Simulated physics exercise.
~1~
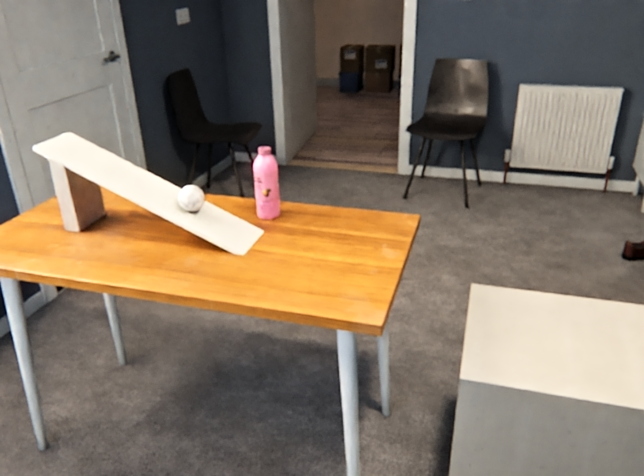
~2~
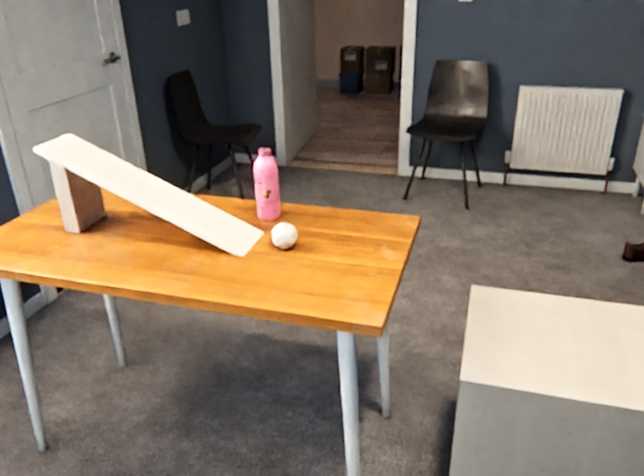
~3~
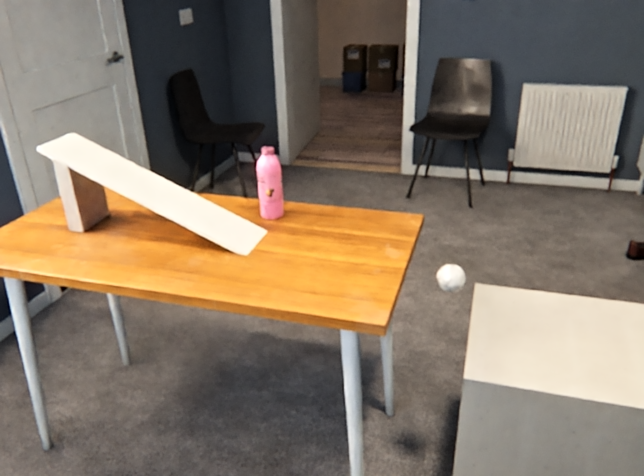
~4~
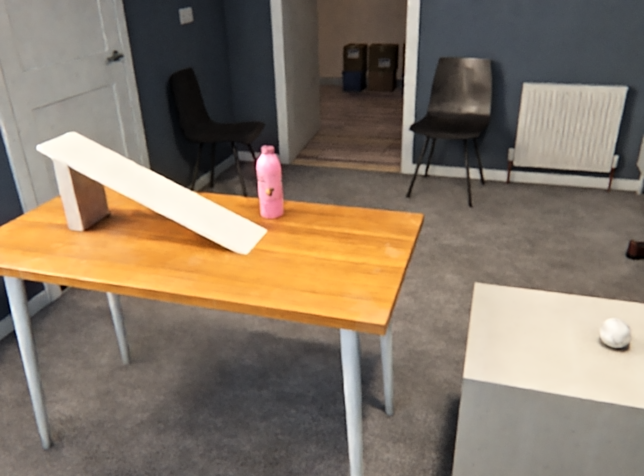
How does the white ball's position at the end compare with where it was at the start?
At the start the white ball was on the sloping board on the wooden table, to the left of the pink bottle. By the end it was far to the right, on the lower pale top across the gap.
